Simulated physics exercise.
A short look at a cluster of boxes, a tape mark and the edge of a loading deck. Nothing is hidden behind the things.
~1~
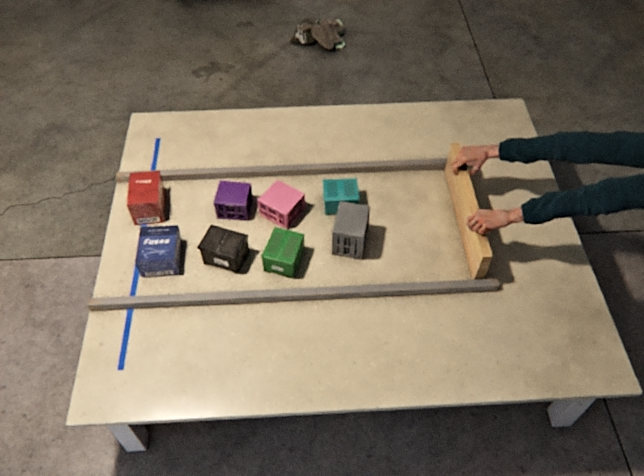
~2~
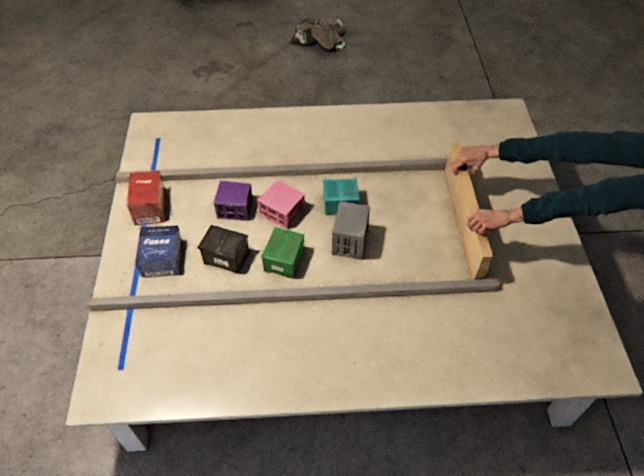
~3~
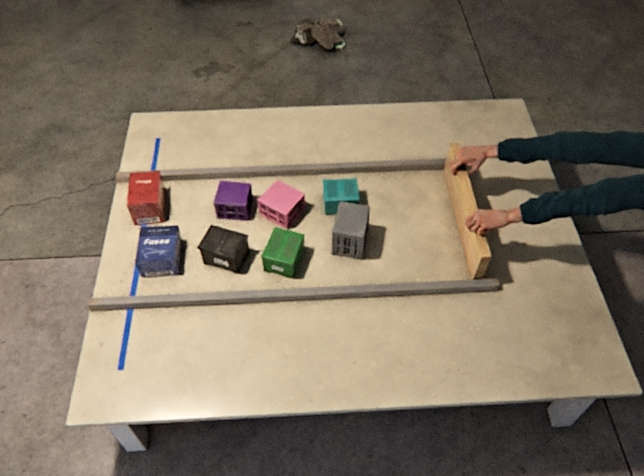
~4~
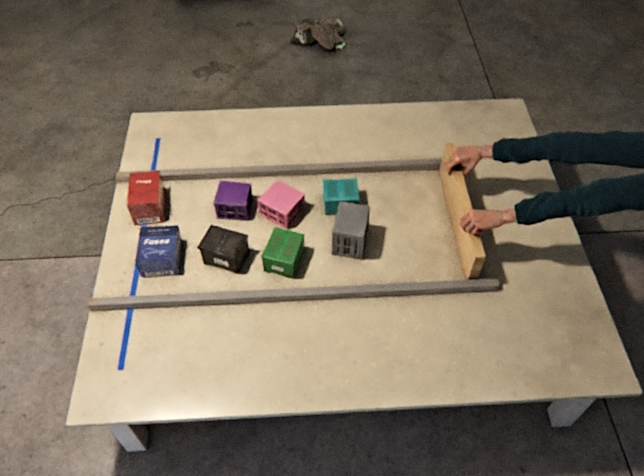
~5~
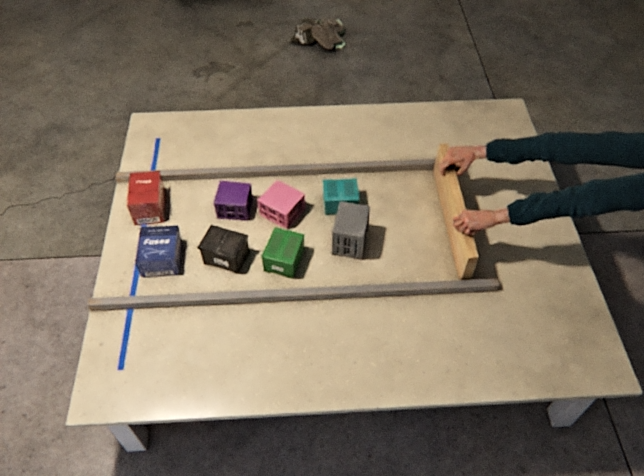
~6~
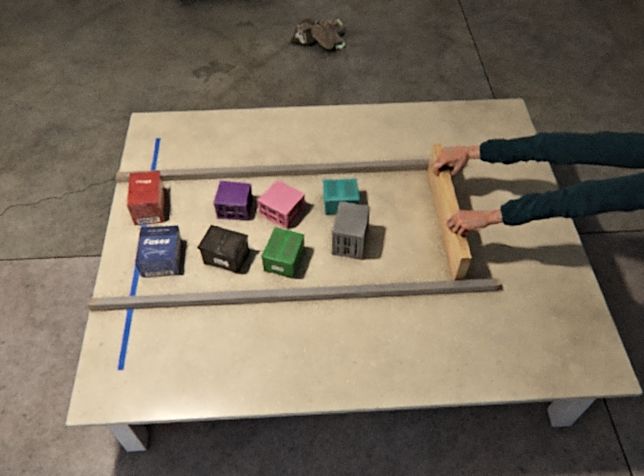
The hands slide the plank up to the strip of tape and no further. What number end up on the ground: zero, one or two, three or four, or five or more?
Here the number that fall off is five or more.
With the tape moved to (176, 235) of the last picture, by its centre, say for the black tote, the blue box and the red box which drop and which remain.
The black tote falls, the blue box tumbles off, the red box drops off.
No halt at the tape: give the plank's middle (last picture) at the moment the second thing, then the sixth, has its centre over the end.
Near (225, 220) and (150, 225).
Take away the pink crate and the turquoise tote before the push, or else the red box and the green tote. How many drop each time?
It would be 4 and 4.
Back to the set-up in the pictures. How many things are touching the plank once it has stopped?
In contact: 2.
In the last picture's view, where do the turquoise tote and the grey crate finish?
First (127, 207), then (120, 243).
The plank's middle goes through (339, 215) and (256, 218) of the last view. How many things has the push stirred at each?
At the one place 3, at the other 8.
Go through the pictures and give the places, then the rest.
Red box (147, 198); blue box (160, 251); black tote (225, 249); plank (466, 209); tape (142, 237), in the first picture.
Blue box (160, 251); purple crate (234, 201), in the second picture.
Black tote (225, 249); green tote (284, 253), in the third picture.
Red box (147, 198); plank (460, 209), in the fourth picture.
Blue box (160, 251); turquoise tote (341, 197), in the fifth picture.
Red box (147, 198); blue box (160, 251); black tote (225, 249); plank (447, 210); tape (142, 237), in the sixth picture.
Early on, none off yet; red box at rest near (147, 198); blue box at rest near (160, 251); black tote at rest near (225, 249).
Finally, the number that fall off is five or more; lost, green tote, pink crate, purple crate, black tote, blue box and red box.
